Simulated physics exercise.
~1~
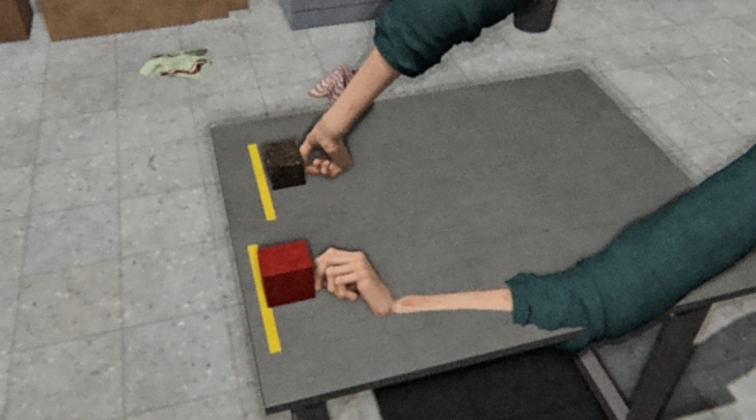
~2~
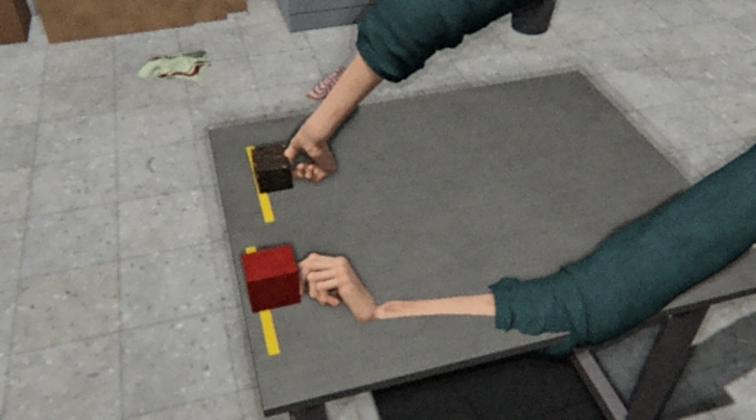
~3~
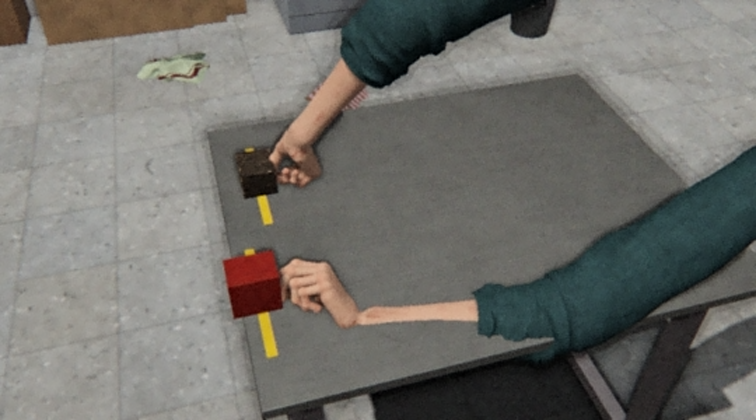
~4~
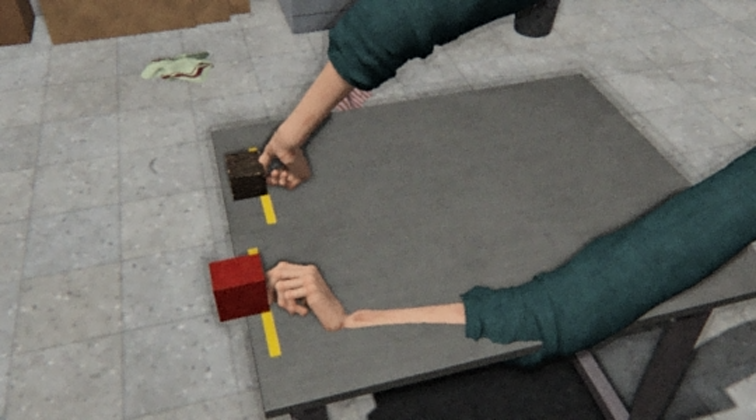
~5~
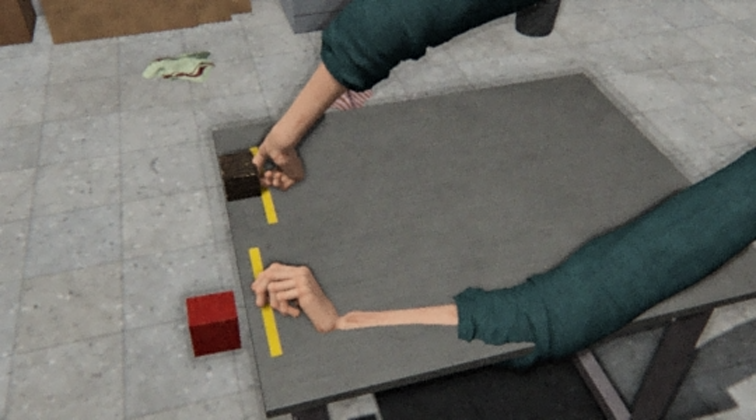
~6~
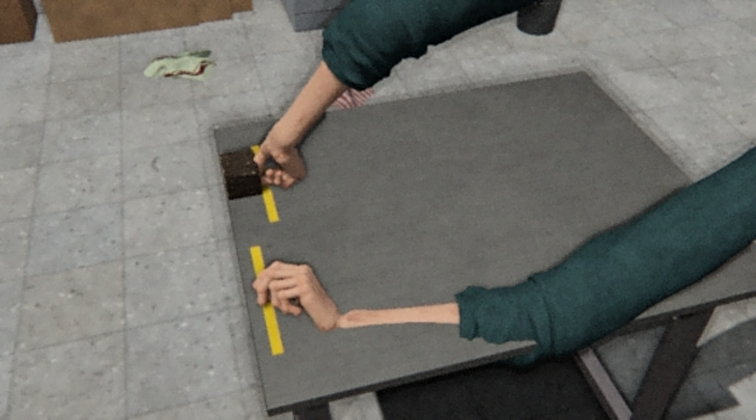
At first, two hands in dark green sleeves rest their fingers against a red block and a smaller black block, each beside a yellow tape strip near the left end of a grey table. The hands push both blocks slowly left, across the tape and towards the edge. The red block, nearer the viewer, slides out past the edge while the black one moves a shorter way. Then the red block tips and drops off the side as the hand stays by the tape. Finally, the red block is out of sight, and the black block remains on the table at its edge, fingers still beside it.
